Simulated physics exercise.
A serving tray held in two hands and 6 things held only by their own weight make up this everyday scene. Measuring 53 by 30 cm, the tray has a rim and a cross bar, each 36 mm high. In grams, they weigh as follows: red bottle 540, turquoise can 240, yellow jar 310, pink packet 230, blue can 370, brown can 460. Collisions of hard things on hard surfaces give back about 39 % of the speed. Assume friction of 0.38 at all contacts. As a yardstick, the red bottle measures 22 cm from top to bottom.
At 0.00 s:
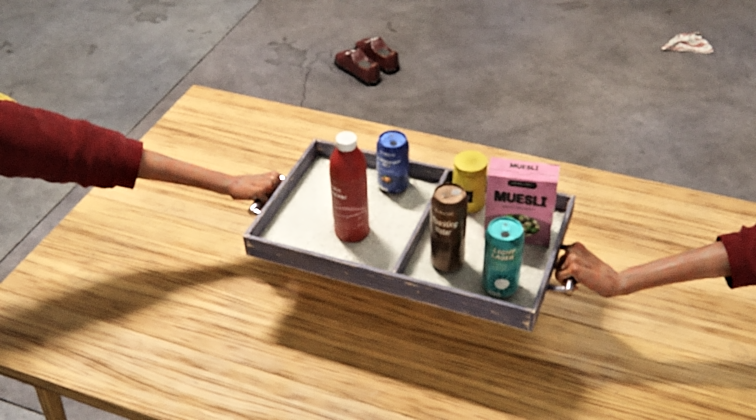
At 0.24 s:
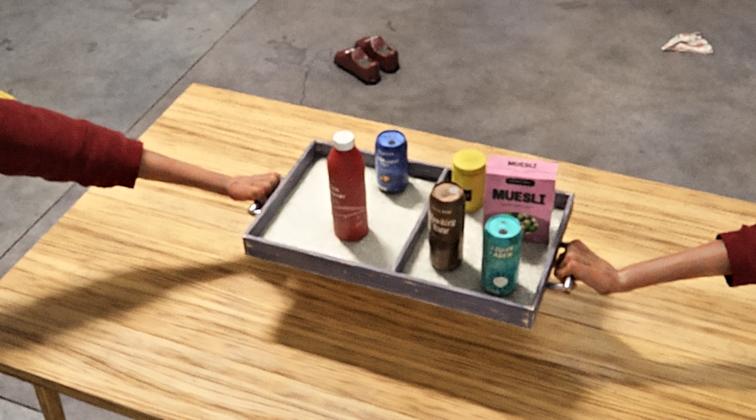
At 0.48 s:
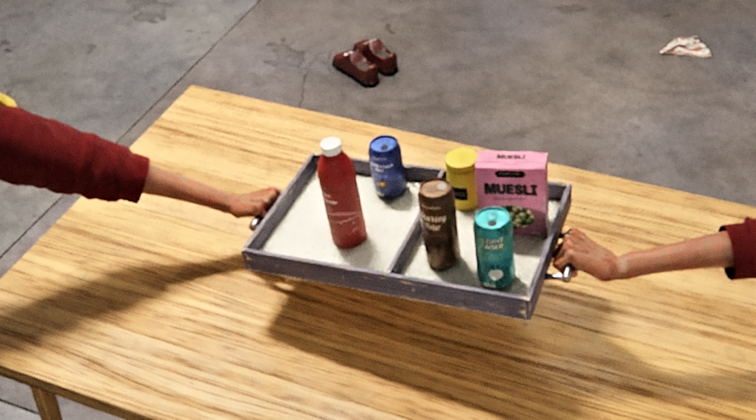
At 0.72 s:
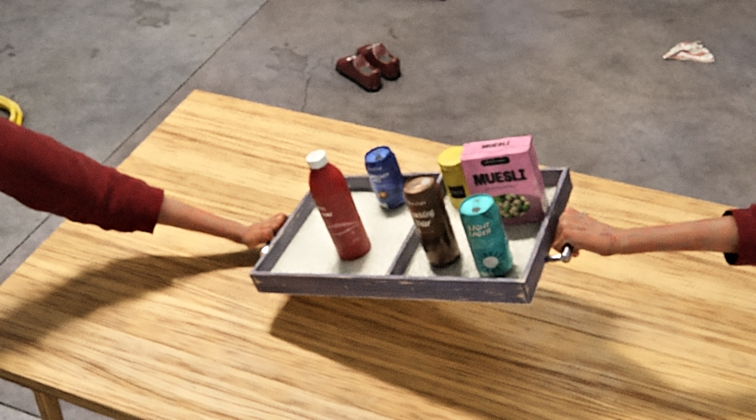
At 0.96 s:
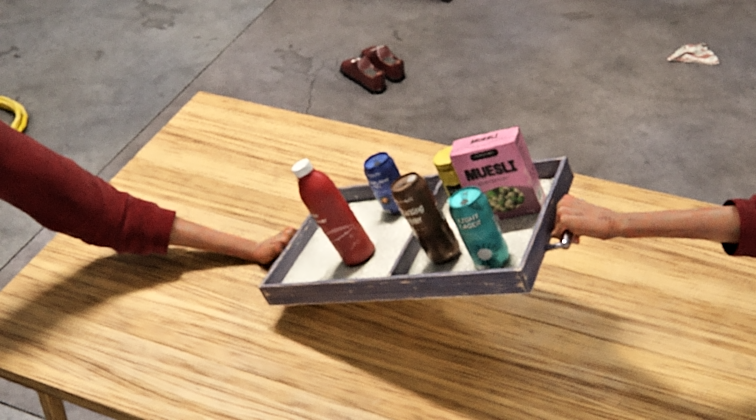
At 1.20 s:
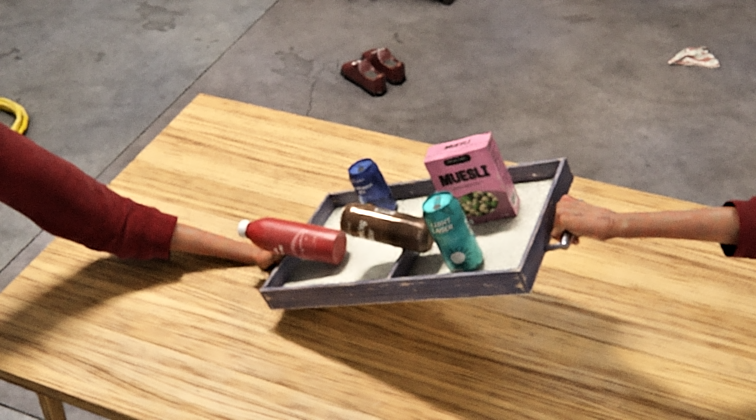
Tray of drinks and muesli tilting left-side down in two hands above a wooden table, red bottle and brown can toppling leftward.
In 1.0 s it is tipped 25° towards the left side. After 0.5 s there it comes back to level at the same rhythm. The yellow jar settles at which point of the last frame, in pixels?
At the point (464, 191).
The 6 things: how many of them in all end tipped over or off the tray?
Count: 3.
Around 1.30 s, tilt 25°, left edge down; yellow jar shifted 2 cm near (451, 180); red bottle on its side; brown can on its side.
Around 1.60 s, tilt 25°, left edge down; red bottle now off the tray; yellow jar shifted 2 cm near (451, 180); brown can on its side.
Around 2.10 s, tilt 12°, left edge down; yellow jar shifted 2 cm near (458, 185); turquoise can on its side; brown can on its side.
Finally (3.5 s), off the tray, red bottle; on their side or leaning hard on the tray, turquoise can and brown can; not toppled but over 5 cm from the start, pink packet and blue can; yellow jar still in place (within 5 cm). Final places as that camera would see them, yellow jar near (464, 191).
